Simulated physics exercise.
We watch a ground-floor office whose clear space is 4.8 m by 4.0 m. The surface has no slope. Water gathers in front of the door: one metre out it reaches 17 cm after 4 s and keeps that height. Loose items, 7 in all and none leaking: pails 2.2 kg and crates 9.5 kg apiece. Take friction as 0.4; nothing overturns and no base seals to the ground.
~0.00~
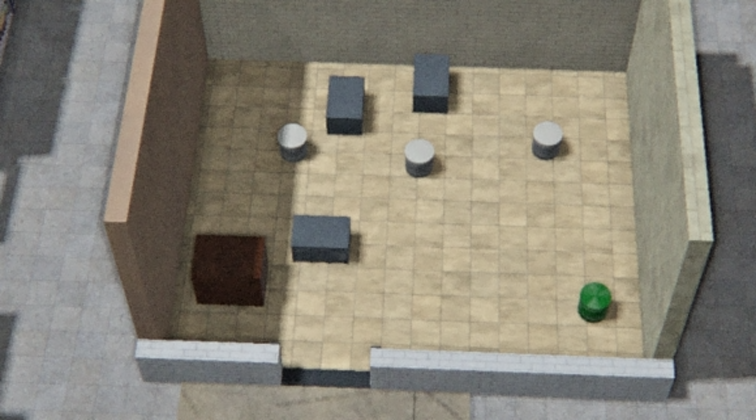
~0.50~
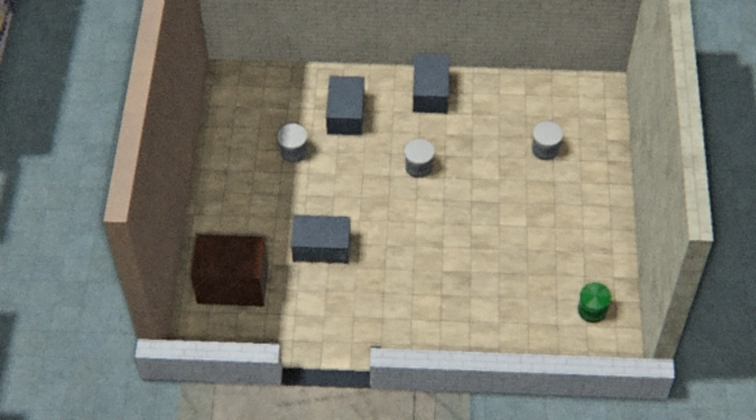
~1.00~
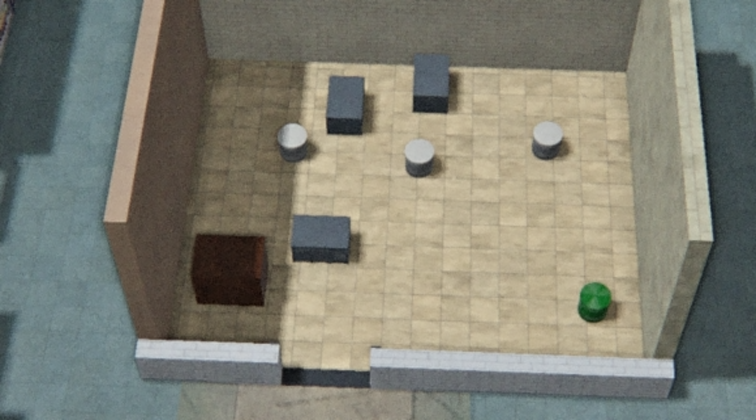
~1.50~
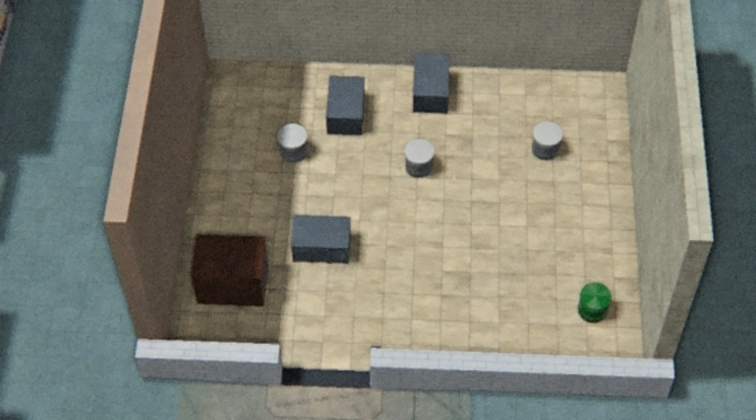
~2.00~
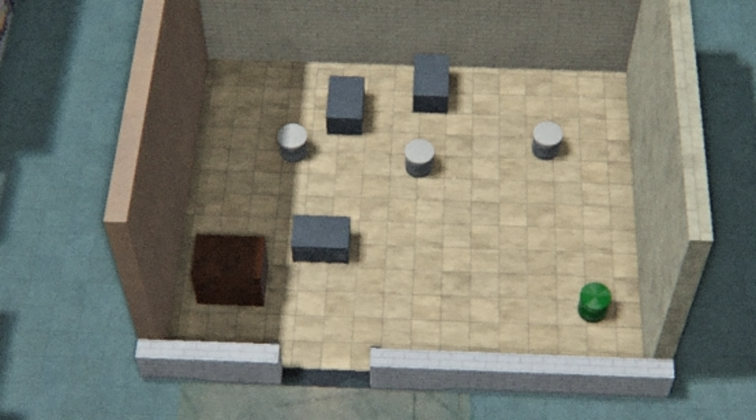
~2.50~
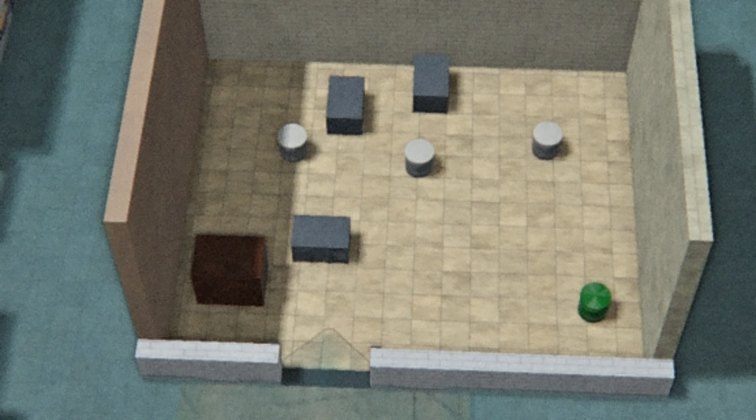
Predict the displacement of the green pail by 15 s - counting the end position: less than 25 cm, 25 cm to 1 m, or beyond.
Green pail moves a short way.
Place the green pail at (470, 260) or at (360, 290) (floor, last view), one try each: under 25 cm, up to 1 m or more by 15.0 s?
In that order: It slides a little; it gets carried off.
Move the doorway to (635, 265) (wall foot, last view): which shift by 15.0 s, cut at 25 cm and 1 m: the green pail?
In that case the green pail slides a little.
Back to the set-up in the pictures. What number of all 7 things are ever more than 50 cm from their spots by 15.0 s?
That makes 7.
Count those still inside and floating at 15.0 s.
I count 7.
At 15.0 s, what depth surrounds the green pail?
About 6 cm.
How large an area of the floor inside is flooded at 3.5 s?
About 2.0 m2.
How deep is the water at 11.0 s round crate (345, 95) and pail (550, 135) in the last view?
About 7 and 5 cm.
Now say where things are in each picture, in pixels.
The green pail at (596, 296), on the bottom; water covers 0.0 m2; 0 of 7 have shifted, in the first picture.
The green pail at (596, 296) rests on the ground; 0.0 m2 under water; 0 of 7 have shifted, in the second picture.
The green pail at (596, 296) rests on the ground; 0.0 m2 under water; 0 of 7 have shifted, in the third picture.
The green pail at (596, 296), on the bottom; water covers 0.0 m2; 0 of 7 have shifted, in the fourth picture.
The green pail at (596, 296), on the bottom; 0.0 m2 under water; 0 of 7 have shifted, in the fifth picture.
The green pail at (596, 296) rests on the ground; 0.2 m2 under water; 0 of 7 have shifted, in the sixth picture.
After 3.5 s the green pail is near (596, 296), 0.0 m from its start, aground; 0 afloat.
After 6.8 s the green pail is near (596, 296), 0.0 m from its start, aground; 1 afloat.
After 11.0 s the green pail is near (596, 296), 0.0 m from its start, aground; 6 afloat.
After 15.0 s the green pail is near (567, 340), 0.6 m from its start, afloat; 7 afloat.
